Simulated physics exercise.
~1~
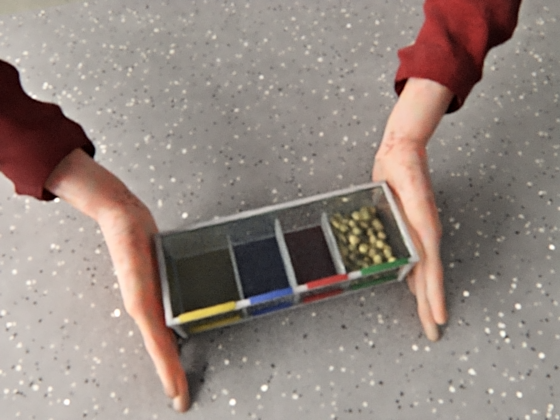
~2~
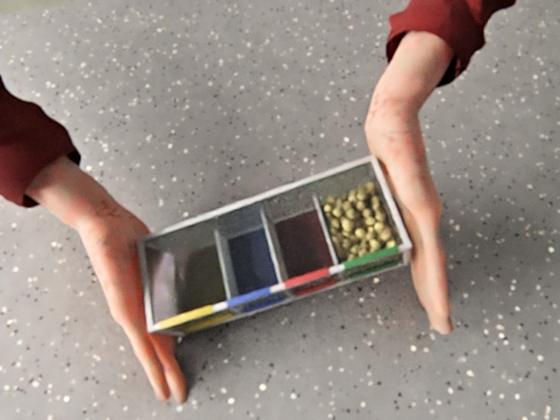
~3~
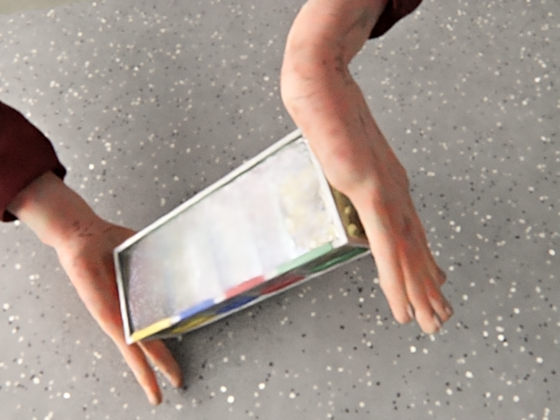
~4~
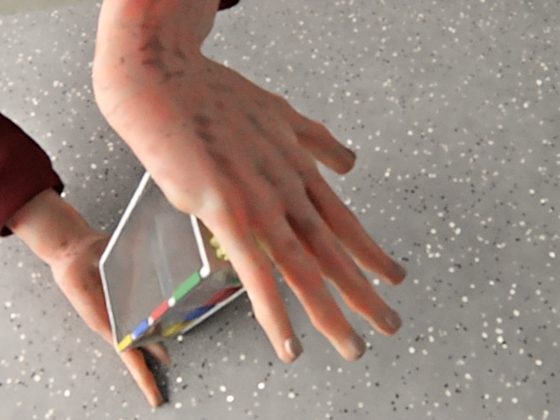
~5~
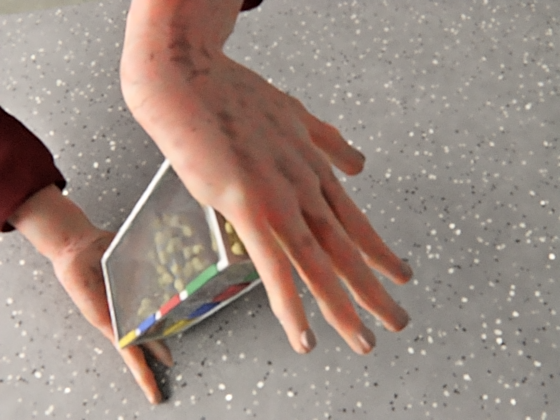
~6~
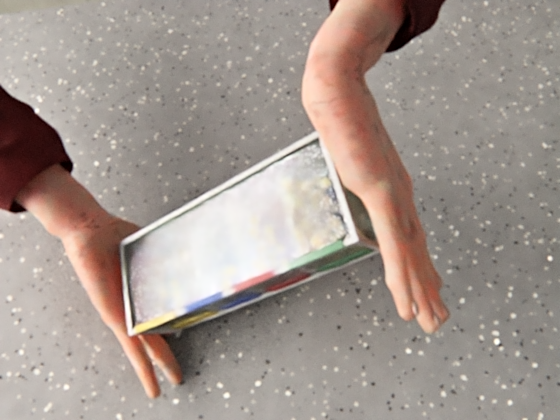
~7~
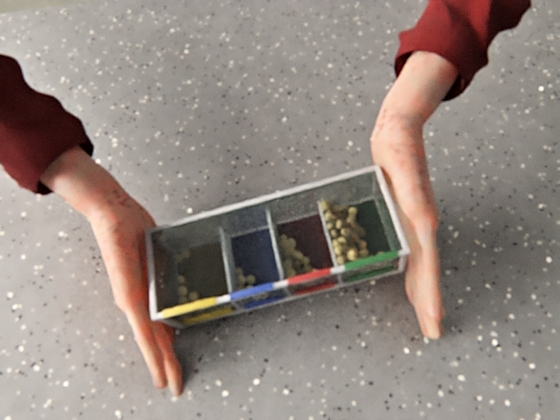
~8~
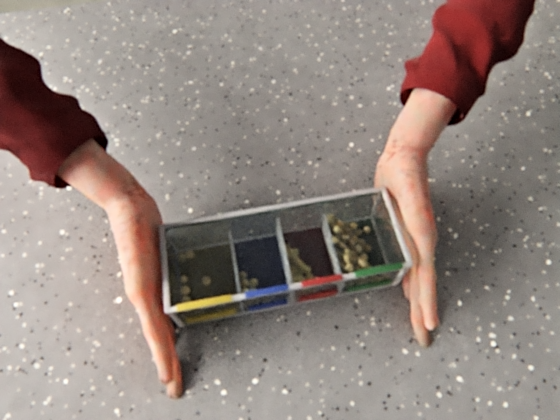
On a speckled grey surface, two hands tilt a clear divided box of soya beans and lower it, leaving most beans in green.
